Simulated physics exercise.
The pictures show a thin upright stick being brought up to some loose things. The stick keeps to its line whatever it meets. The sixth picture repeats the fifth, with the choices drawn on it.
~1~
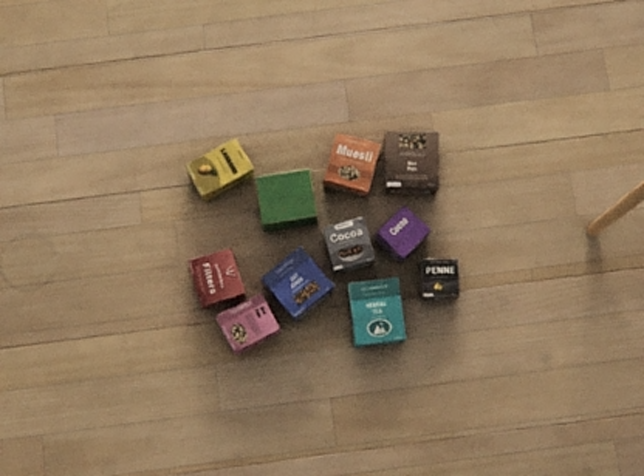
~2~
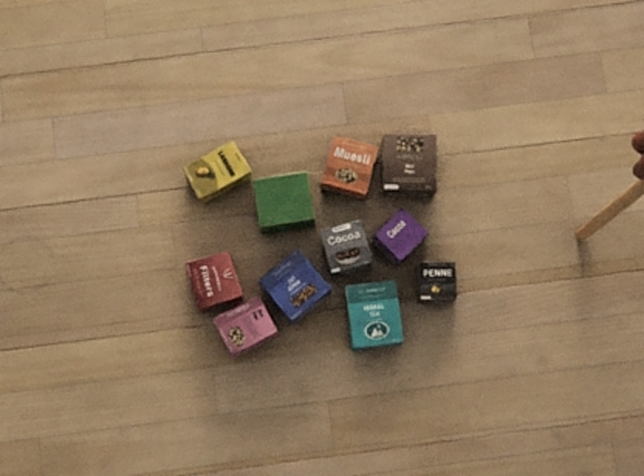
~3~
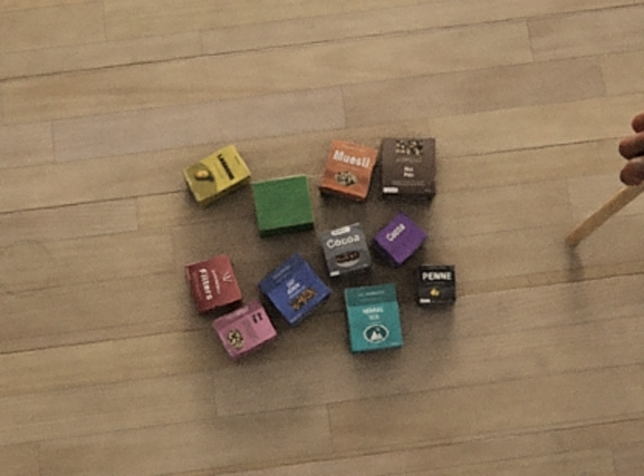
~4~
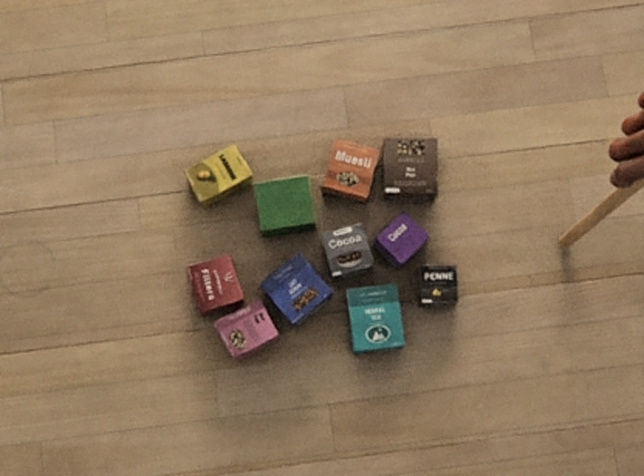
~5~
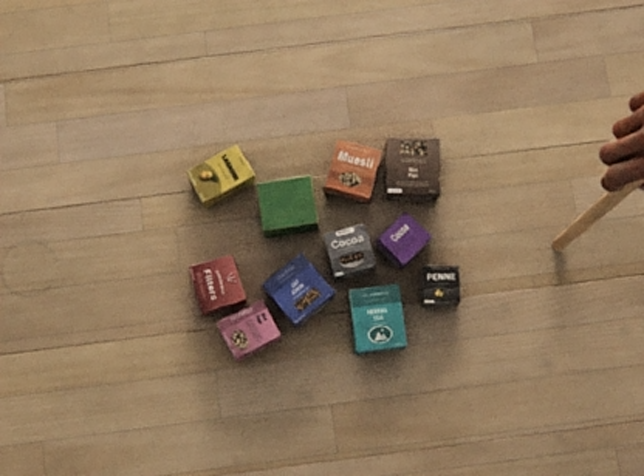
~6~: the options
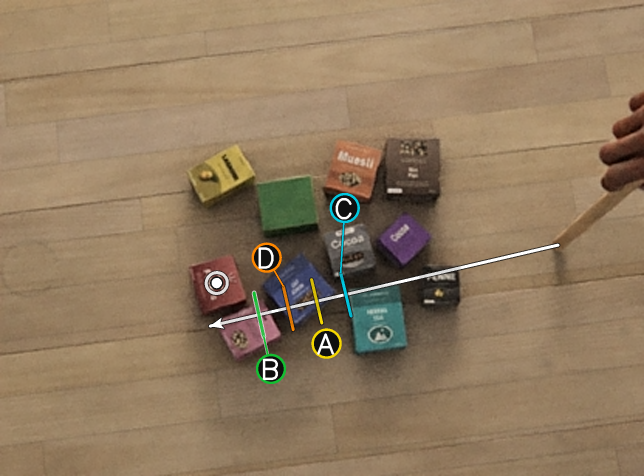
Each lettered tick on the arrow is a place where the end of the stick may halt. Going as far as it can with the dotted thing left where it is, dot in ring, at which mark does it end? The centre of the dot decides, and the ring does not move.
Up to mark A.
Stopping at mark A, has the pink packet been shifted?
By then, yes.
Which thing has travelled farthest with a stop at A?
It is the black packet.
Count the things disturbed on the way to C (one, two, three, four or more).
It has moved two.
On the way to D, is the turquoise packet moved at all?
By then, yes.
On the copy, A at (316, 301); B at (259, 315); C at (346, 295); D at (289, 308); the arrow from (558, 245) to (210, 326); the white dot at (216, 283).
On A. First, foot of the stick (471, 265).
Then, foot of the stick (384, 286); black packet (377, 309); turquoise packet (349, 343).
Finally, foot of the stick (316, 302); black packet (344, 324); turquoise packet (339, 370); the dot is still in its ring.
By contrast, B shifts the dotted thing to (166, 289); C keeps the dot in but is short; D shifts the dotted thing to (191, 288).
